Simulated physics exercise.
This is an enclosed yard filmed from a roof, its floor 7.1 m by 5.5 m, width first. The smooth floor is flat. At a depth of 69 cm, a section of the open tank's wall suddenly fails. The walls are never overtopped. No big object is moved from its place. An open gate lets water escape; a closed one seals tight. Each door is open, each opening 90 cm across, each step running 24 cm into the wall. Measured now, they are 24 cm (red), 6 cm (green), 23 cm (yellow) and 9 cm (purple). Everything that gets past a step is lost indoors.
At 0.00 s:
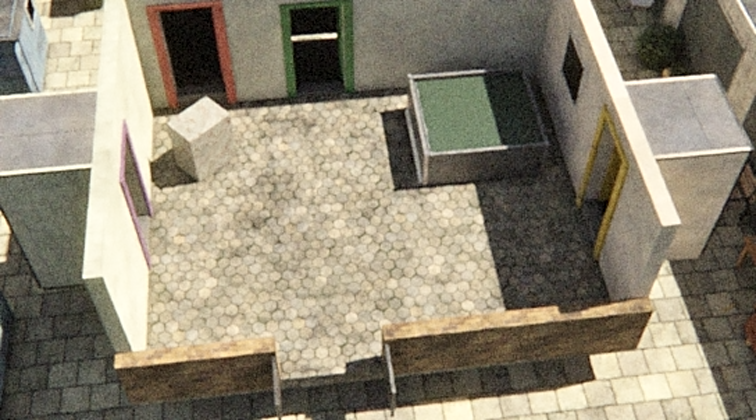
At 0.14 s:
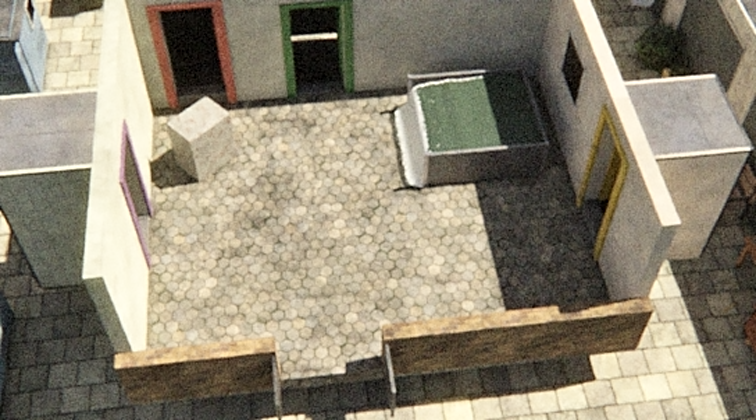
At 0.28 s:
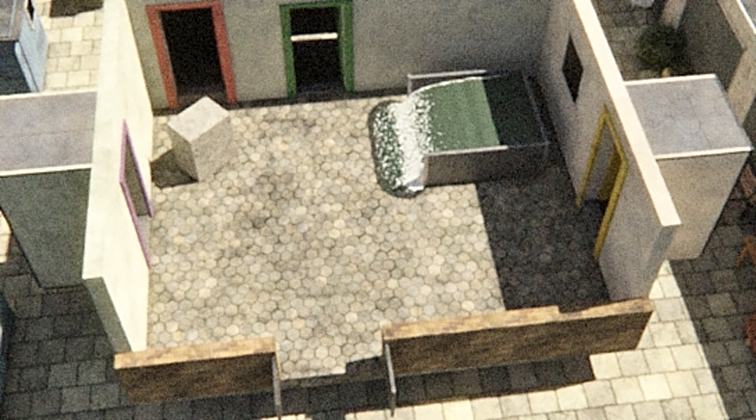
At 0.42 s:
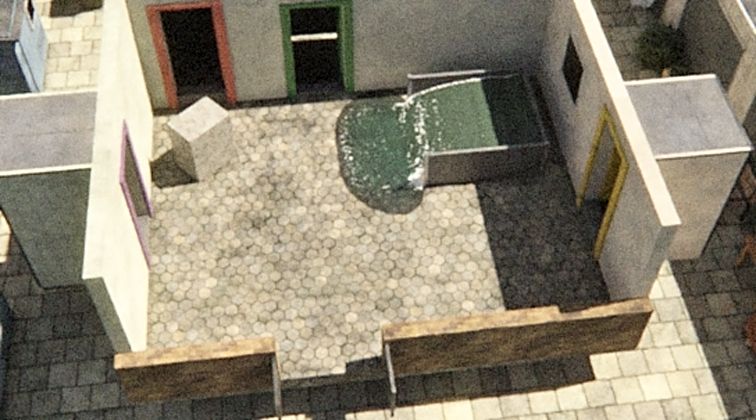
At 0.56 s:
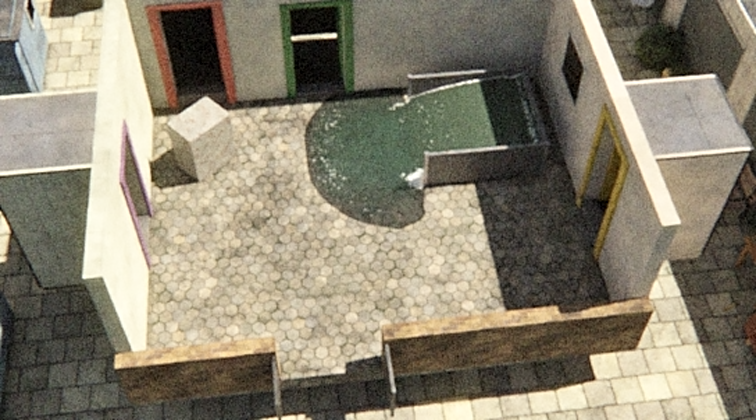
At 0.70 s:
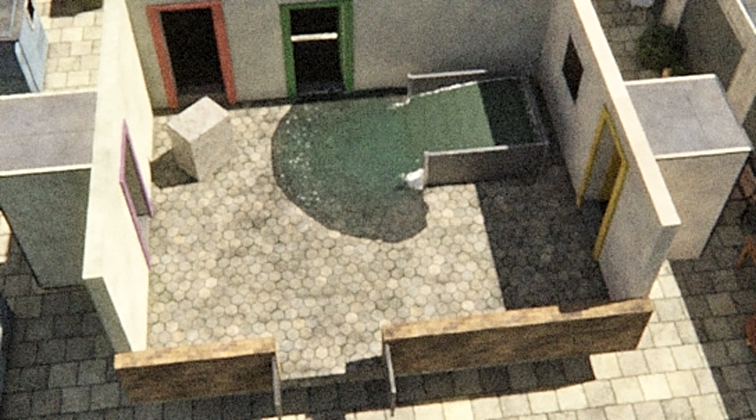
Green water burst through the left side of an open tank in a walled yard, foaming at first, then spread across the pale stone floor in a widening, rounded pool toward the left.
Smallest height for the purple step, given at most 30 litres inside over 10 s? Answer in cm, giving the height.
About 21 cm.
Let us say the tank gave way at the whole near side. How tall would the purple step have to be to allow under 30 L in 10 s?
Roughly 7.5 cm.
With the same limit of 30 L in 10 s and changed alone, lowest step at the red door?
At red, about 17 cm.
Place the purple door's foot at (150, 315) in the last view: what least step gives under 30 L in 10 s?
You'd want it roughly 12.5 cm high.
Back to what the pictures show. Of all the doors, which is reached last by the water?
The yellow one comes last.
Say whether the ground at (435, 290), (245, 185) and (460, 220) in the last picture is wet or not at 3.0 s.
First bone-dry, second wet through, third bone-dry.
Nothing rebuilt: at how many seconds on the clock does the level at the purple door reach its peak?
Around 2.6 seconds.
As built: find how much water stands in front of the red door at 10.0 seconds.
About 4.0 centimetres deep.
After 1.4 s water covers 40 % of the floor, deepest (28 cm) near (416, 164); it has not reached the purple door.
After 3.0 s water covers 60 % of the floor, deepest (36 cm) near (154, 112); 25 cm at the purple door, 105 litres in over its 9 cm step.
After 10.0 s water covers 100 % of the floor, deepest (13 cm) near (574, 199); 5 cm at the purple door, 169 litres in over its 9 cm step.
At the purple door as built, the water arrived by 1.7 s and peaked near 26 cm at 2.6 s.
With a step of 19 cm, 48 litres would have come in within the 10 s; with 25.5 cm, 10 litres. So under 30 litres takes about 21 cm.
